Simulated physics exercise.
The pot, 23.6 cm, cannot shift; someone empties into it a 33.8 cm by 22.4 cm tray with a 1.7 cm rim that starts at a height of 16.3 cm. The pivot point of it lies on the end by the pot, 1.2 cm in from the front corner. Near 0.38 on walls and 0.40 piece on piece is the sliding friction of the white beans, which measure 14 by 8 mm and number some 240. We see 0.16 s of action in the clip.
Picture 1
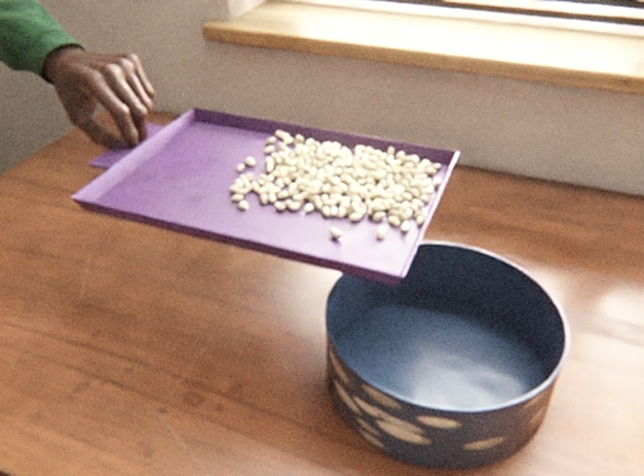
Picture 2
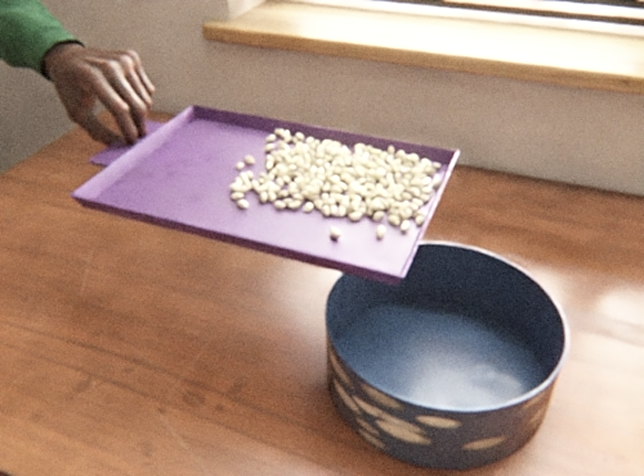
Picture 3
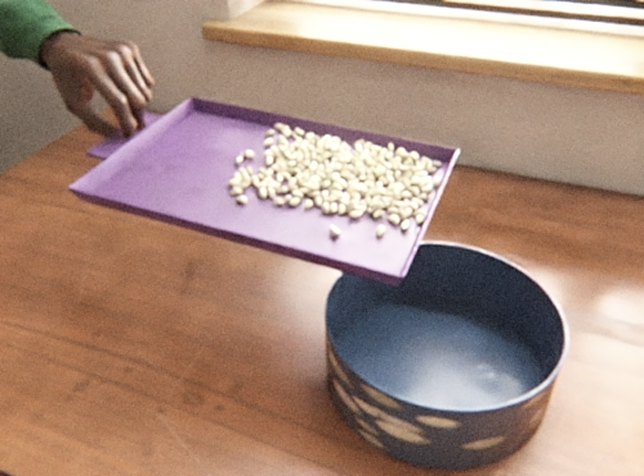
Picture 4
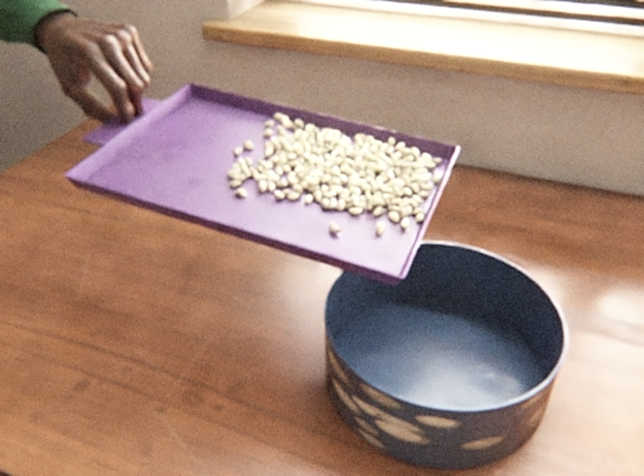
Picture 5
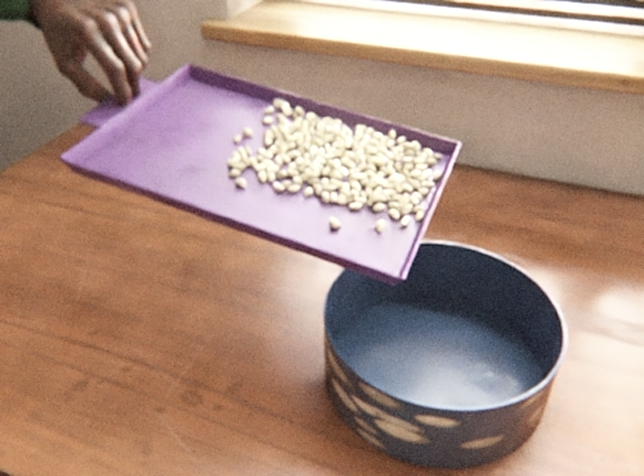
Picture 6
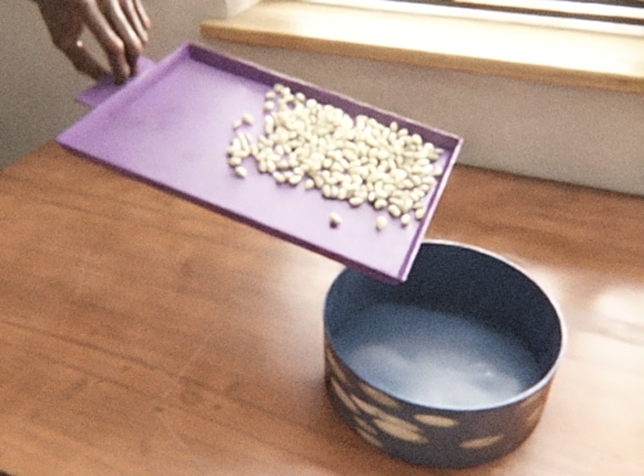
The video shows a hand at the upper left raising the near end of a purple tray of pale, bean-like pieces beside a dark blue pot on a wooden table, gradually steepening its slope while the pieces stay bunched toward the right.
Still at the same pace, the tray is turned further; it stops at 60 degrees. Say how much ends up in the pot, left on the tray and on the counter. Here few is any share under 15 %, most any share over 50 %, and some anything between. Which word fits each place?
Pot: Most; tray: Some; counter: Few.
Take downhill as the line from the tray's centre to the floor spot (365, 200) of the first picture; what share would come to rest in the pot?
The share comes to about 45 in a hundred.
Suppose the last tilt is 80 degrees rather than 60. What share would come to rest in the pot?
In that case some 95 per cent.
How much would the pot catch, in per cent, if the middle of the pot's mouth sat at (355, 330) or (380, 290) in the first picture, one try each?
First try about 40 per cent, second try about 35 per cent.
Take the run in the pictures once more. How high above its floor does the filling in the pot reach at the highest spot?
It reaches roughly 2.0 cm.
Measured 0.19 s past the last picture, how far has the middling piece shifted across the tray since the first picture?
About 1 cm.
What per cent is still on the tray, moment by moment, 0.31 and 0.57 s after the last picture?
Earlier moment 100, later moment 40.
Then, 0.19 s after the last picture, tilt 38 degrees; the tray holds 100 %, the pot 0 %.
Then, 0.31 s after the last picture, tilt 54 degrees; the tray holds 100 %, the pot 0 %.
Then, 0.57 s after the last picture, tilt 60 degrees; the tray holds 40 %, the pot 30 %.
In the end, pot 70 %, tray 30 %, counter 5 %.
